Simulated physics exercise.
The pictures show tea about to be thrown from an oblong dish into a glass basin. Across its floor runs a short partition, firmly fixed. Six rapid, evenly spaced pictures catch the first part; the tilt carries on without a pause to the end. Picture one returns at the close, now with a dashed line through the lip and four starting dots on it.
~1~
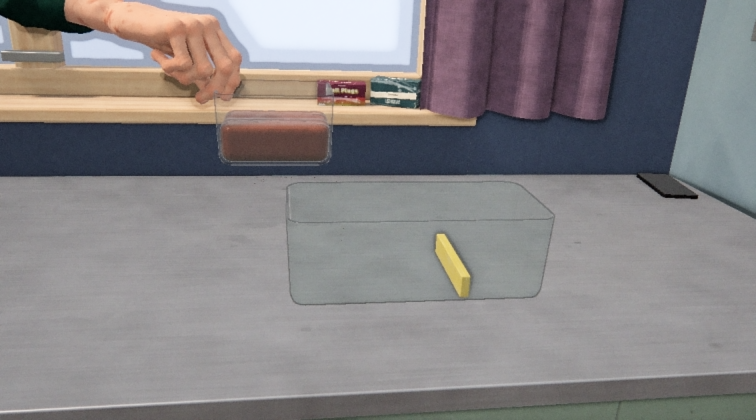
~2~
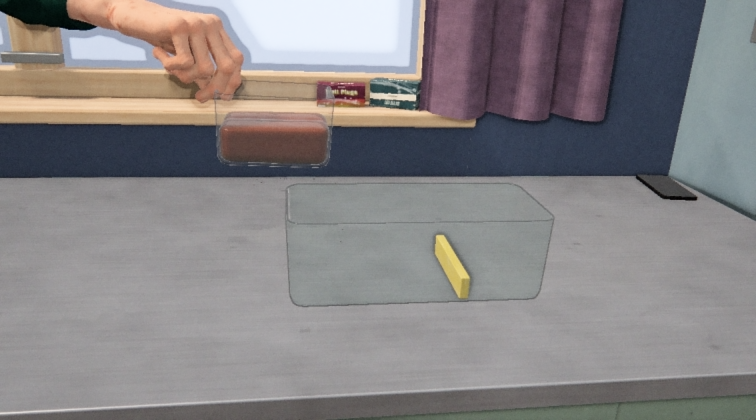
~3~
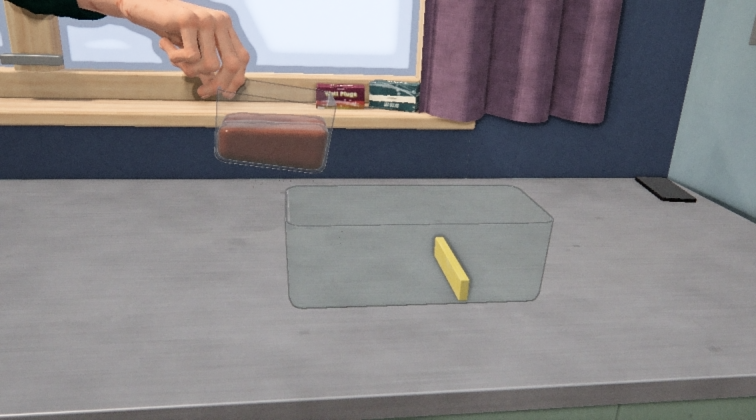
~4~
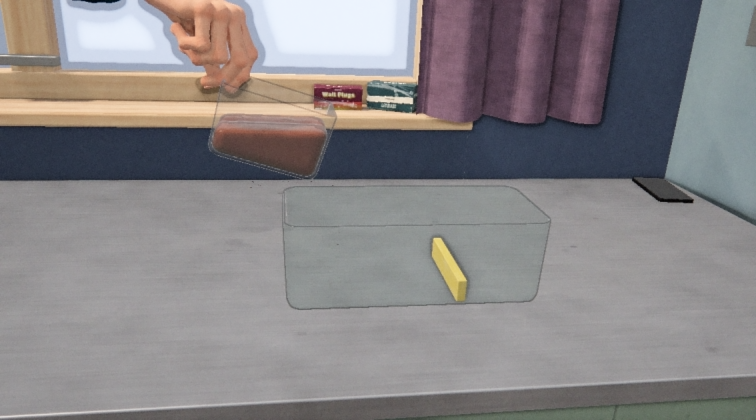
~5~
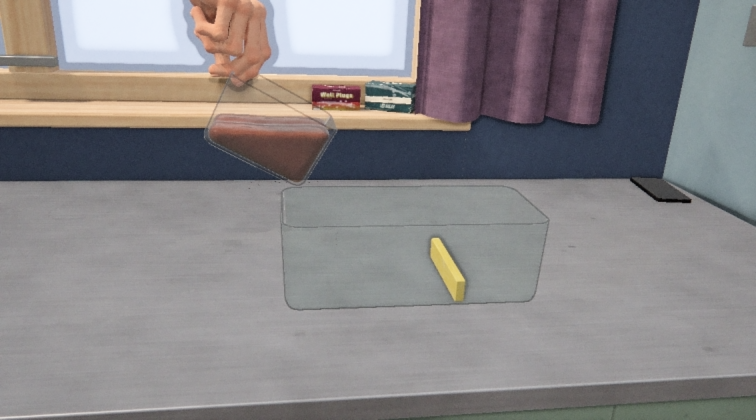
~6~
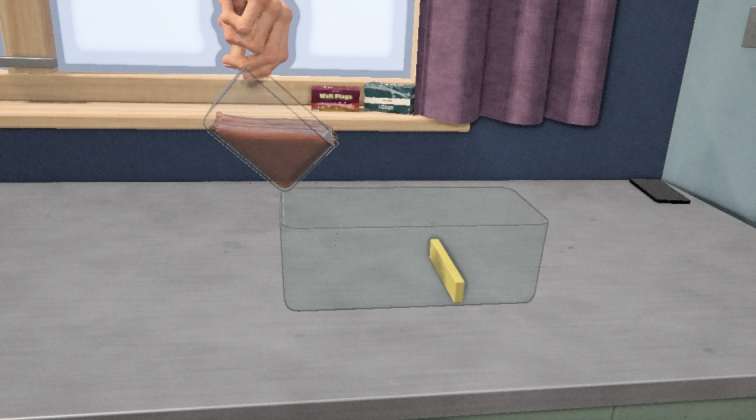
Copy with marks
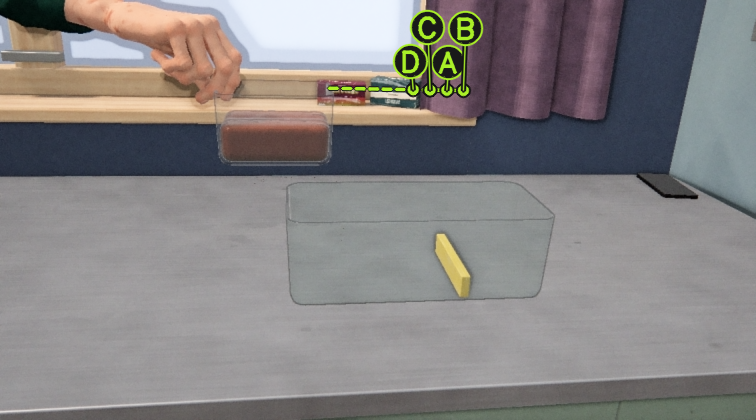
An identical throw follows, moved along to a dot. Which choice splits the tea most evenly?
Choose C.
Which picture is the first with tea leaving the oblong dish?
In picture 6.
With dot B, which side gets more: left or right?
More ends on the right.
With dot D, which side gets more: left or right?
The left side.
On the marked copy, A at (446, 90); B at (463, 90); C at (430, 90); D at (413, 89).
With A, about 34 % ends left of the wall and 65 % right of it.
With B, about 21 % ends left of the wall and 79 % right of it.
With C, about 49 % ends left of the wall and 51 % right of it.
With D, about 75 % ends left of the wall and 25 % right of it.
